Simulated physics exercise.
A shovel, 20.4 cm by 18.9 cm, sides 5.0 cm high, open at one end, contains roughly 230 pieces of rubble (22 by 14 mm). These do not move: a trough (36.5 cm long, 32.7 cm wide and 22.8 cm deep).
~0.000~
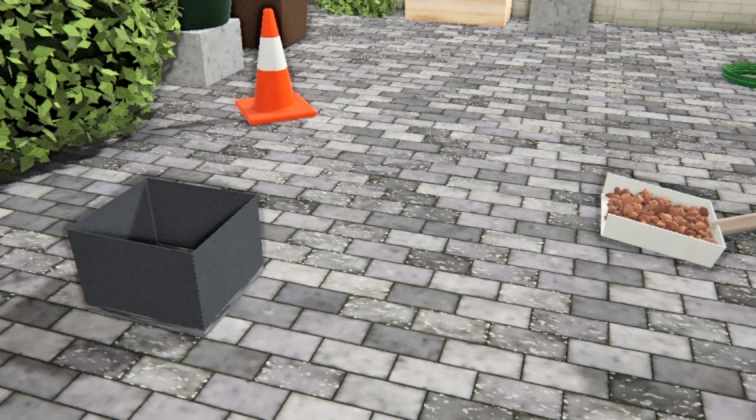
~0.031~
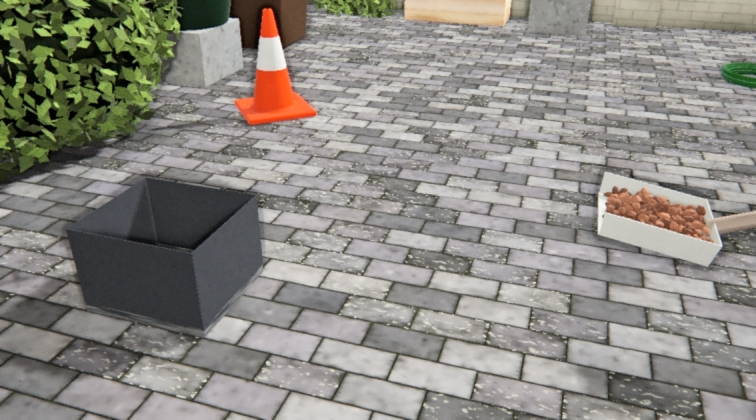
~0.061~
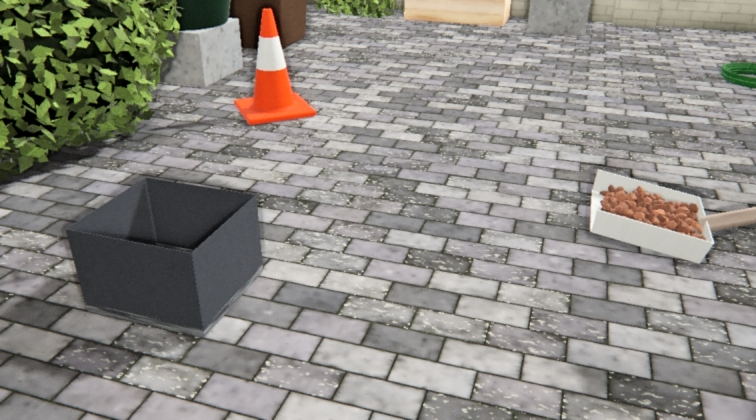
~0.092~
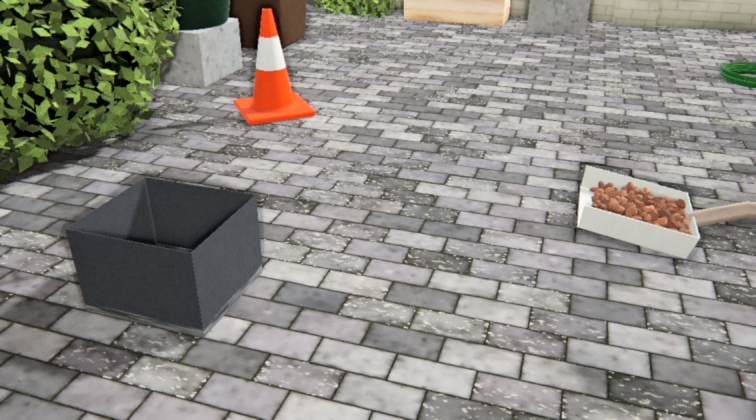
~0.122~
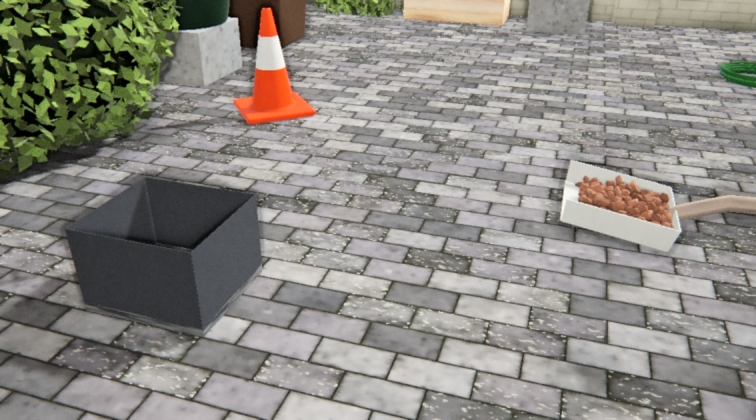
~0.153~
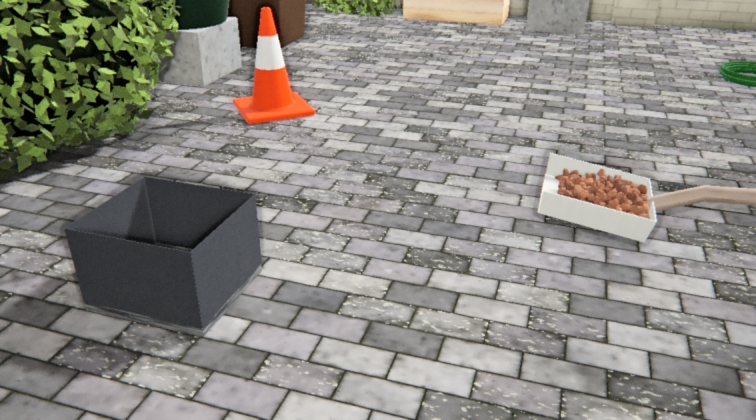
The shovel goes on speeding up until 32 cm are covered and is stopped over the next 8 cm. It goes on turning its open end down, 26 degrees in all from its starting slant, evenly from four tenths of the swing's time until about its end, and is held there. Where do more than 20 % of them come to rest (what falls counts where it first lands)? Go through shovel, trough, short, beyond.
Shovel below, trough above, short below, beyond below.
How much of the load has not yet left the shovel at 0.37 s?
Some 0 per cent of the load.
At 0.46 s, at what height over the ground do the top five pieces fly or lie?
Roughly 60 cm.
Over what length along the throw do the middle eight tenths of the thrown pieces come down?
About 15 cm.
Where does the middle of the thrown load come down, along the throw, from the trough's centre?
About 15 cm beyond it.
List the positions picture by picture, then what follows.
In the first frame, shovel at (665, 232); tilt 9 degrees; moved 0.0 cm; low side right; open edge at (600, 213); middle of the load at (665, 218); trough at (167, 211).
In the second frame, shovel at (661, 231); tilt 9 degrees; moved 0.5 cm; low side right; open edge at (597, 212); middle of the load at (664, 217).
In the third frame, shovel at (653, 228); tilt 9 degrees; moved 2.0 cm; low side right; open edge at (590, 209); middle of the load at (659, 213).
In the fourth frame, shovel at (640, 224); tilt 9 degrees; moved 4.5 cm; low side right; open edge at (578, 205); middle of the load at (649, 209).
In the fifth frame, shovel at (622, 217); tilt 9 degrees; moved 7.8 cm; low side right; open edge at (561, 199); middle of the load at (634, 203).
In the sixth frame, shovel at (598, 208); tilt 8 degrees; moved 12.3 cm; low side right; open edge at (540, 192); middle of the load at (612, 194); trough at (165, 210). It turns about 175 degrees a second.
After 0.27 s, tilt 6 degrees; shovel 100 %; middle of all pieces near (486, 146).
After 0.37 s, tilt 17 degrees; in the air 100 %; middle of all pieces near (369, 122).
After 0.46 s, tilt 17 degrees; in the air 100 %; middle of all pieces near (274, 136).
Then, at 0.54 s, tilt 17 degrees; trough 5 %, in the air 95 %; middle of all pieces near (203, 172).
At rest (1.6 s), shovel 0 %, trough 100 %, short 0 %, beyond 0 %.
